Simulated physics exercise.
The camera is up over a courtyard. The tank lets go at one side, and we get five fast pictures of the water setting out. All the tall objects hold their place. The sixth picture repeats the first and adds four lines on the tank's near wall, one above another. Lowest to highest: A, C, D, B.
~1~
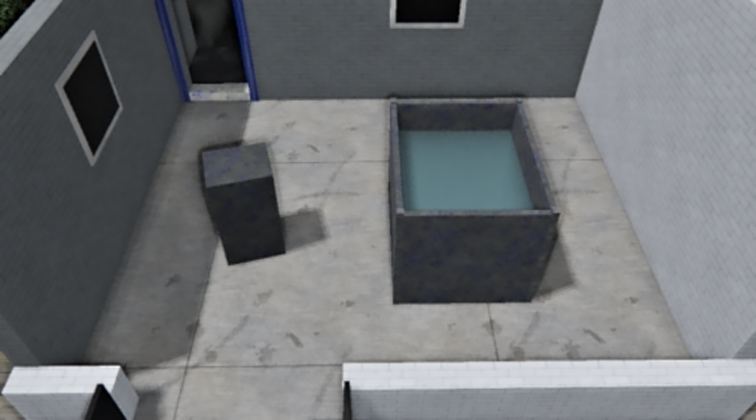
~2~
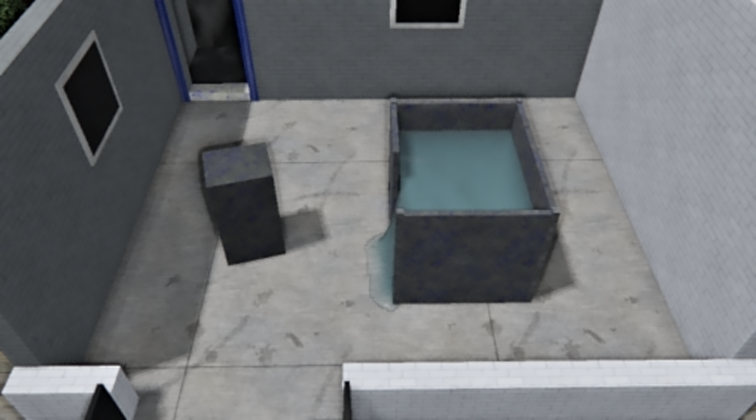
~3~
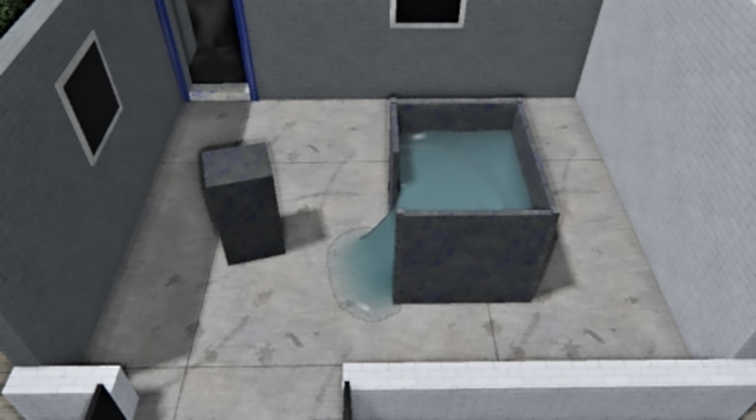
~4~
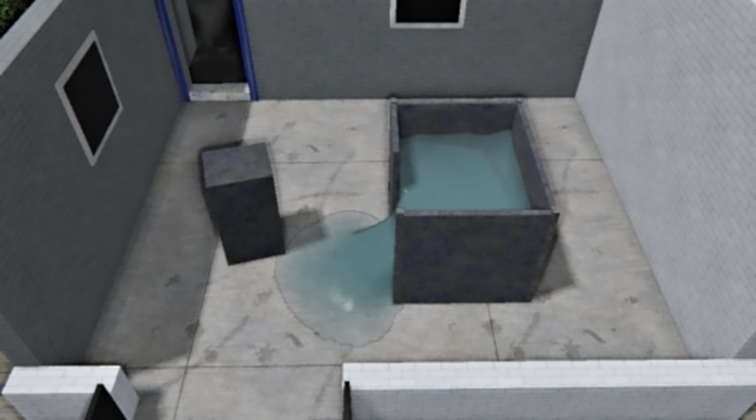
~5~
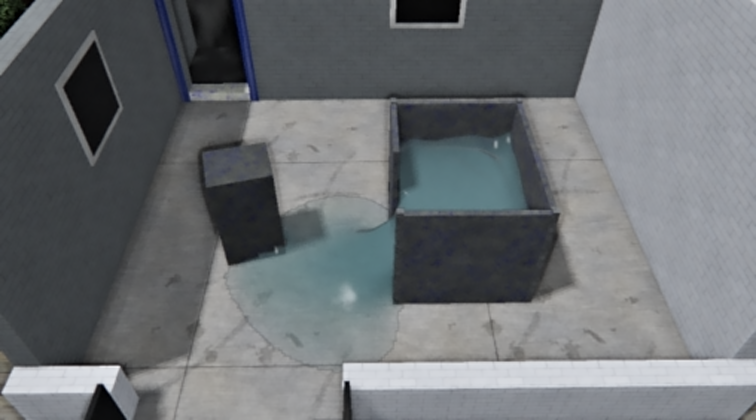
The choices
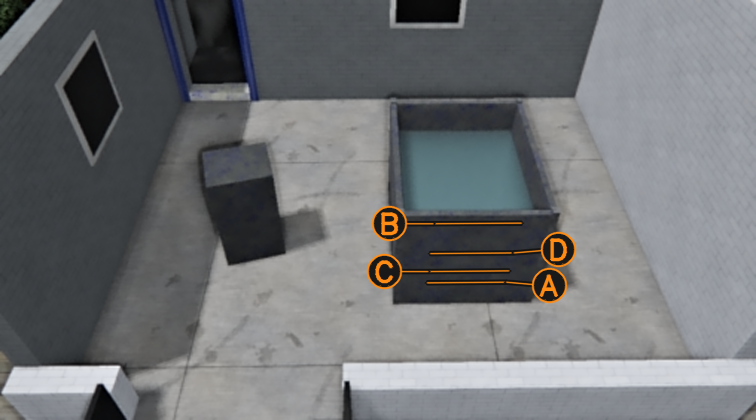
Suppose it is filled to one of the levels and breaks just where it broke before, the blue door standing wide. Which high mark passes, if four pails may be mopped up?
D.
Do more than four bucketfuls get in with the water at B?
Yes, that goes wrong.
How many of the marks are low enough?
Three.
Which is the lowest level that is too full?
The answer is B.
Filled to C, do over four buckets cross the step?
No.
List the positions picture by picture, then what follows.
Water in the tank at rest, its middle at (462, 178); foot of the blue doorway at (221, 100); open gate at (231, 362).
Water covers 1 % of the ground and shows as far out as (379, 238).
Water covers 3 % of the ground and shows as far out as (343, 242).
Water covers 7 % of the ground and shows as far out as (283, 263).
Water covers 12 % of the ground and shows as far out as (236, 285).
On the marked copy, A at (466, 282); B at (477, 223); C at (468, 271); D at (472, 253); from the bottom up A, C, D, B.
Choosing A, nothing gets over.
Choosing B, about 10 bucketfuls get in.
Choosing C, nothing gets over.
Choosing D, a bucket or two gets in.
